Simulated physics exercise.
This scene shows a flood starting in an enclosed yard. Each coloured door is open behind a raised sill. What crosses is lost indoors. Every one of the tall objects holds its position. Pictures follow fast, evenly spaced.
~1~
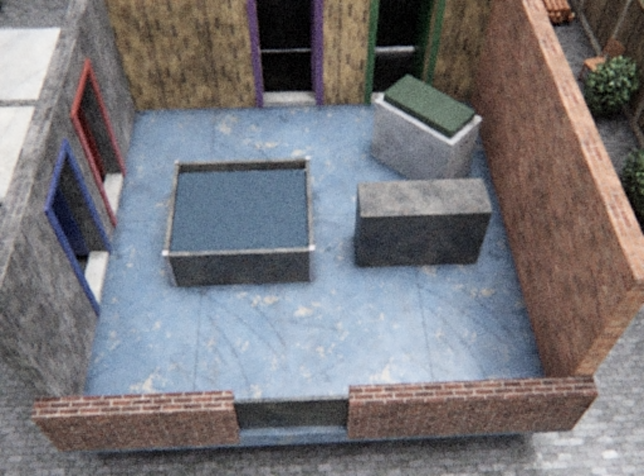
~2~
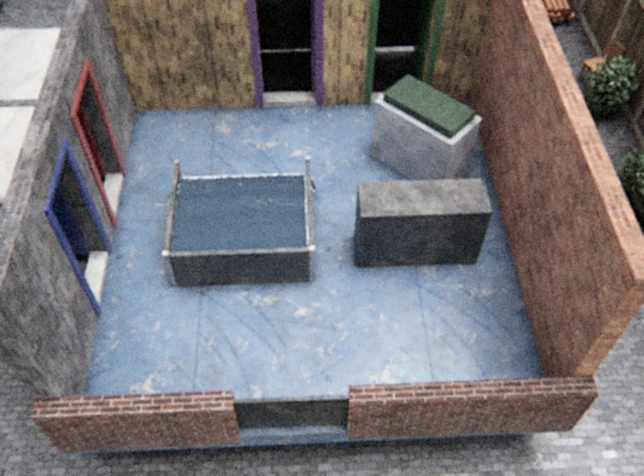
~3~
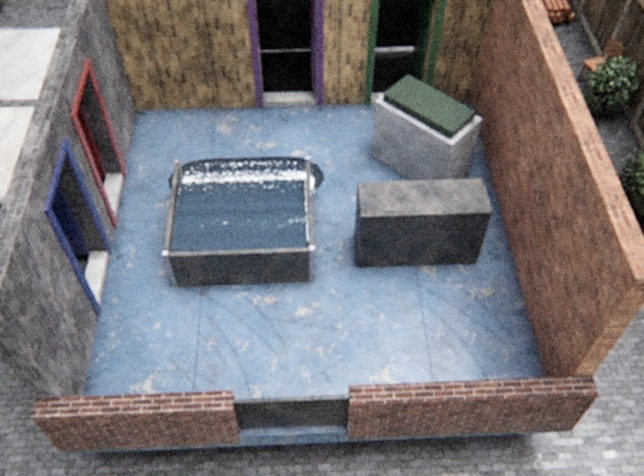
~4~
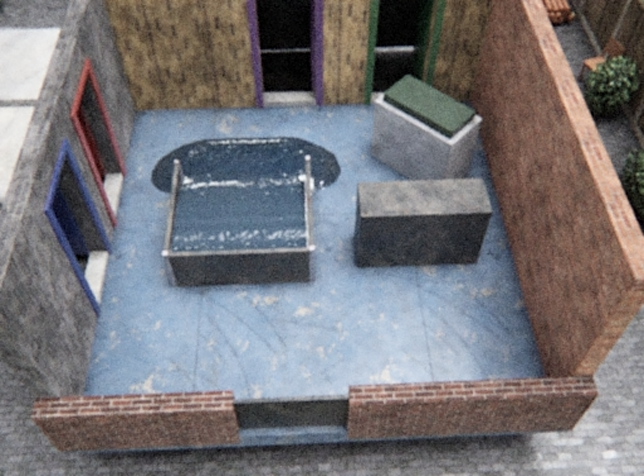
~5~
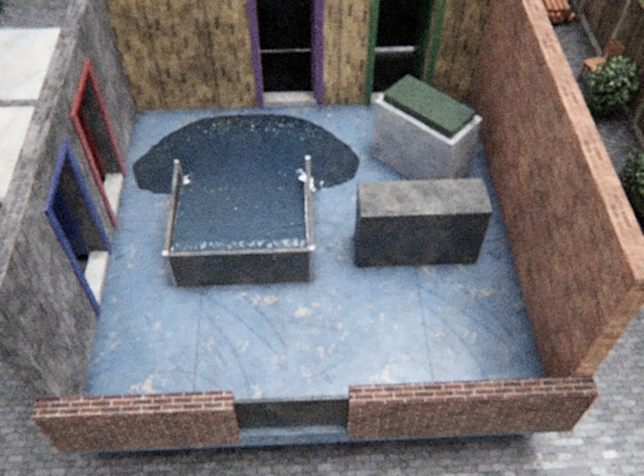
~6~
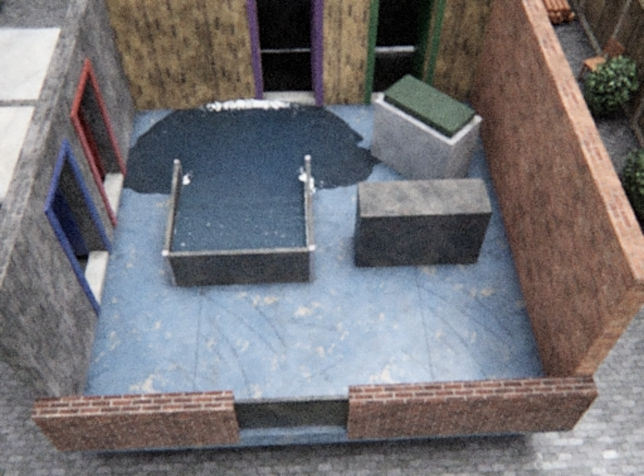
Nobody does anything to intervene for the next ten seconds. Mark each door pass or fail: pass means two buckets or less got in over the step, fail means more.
Purple door - fail, red door - pass, green door - fail, blue door - pass.
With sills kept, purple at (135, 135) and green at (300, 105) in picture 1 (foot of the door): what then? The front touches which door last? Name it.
Last: The blue one.
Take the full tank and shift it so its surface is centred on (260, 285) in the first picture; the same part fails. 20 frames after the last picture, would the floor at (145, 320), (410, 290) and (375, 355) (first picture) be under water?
Spot one is not touched, spot two is not touched, spot three is not touched.
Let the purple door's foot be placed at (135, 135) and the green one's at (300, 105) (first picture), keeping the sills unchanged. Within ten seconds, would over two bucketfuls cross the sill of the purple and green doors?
I'd say purple overflows, while green overflows.
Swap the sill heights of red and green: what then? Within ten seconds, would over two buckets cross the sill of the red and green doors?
Red: Beyond the limit; green: Within the limit.
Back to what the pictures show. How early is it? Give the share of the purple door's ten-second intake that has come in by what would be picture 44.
Roughly 100 per cent.
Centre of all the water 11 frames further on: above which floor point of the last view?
Point: (244, 156).
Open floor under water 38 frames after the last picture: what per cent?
Roughly 80 per cent.
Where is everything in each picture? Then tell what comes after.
Still water in the water tank at (241, 208), in the first frame.
The front is at a hidden place, out from the gap on the water tank's far side, in the second frame.
Water pours out on the water tank's far side and has run to a hidden place, in the third frame.
Water pours out on the water tank's far side and has run to (329, 158), in the fourth frame.
The front is at (209, 120), out from the gap on the water tank's far side, in the fifth frame.
Water pours out on the water tank's far side and has run to (186, 109), in the sixth frame.
A moment on, water covers 30 % of the floor; the purple door over two buckets in, the red door wet at the sill, nothing in, the green door wet at the sill, nothing in, the blue door not reached.
Next, water covers 30 % of the floor; the purple door far over two buckets in, the red door wet at the sill, nothing in, the green door under two buckets in, the blue door not reached.
Then, water covers 50 % of the floor; the purple door far over two buckets in, the red door wet at the sill, nothing in, the green door under two buckets in, the blue door wet at the sill, nothing in.
Later, water covers 80 % of the floor; the purple door far over two buckets in, the red door under two buckets in, the green door over two buckets in, the blue door wet at the sill, nothing in.
In the end, water covers 100 % of the floor; the purple door far over two buckets in, the red door under two buckets in, the green door over two buckets in, the blue door wet at the sill, nothing in.
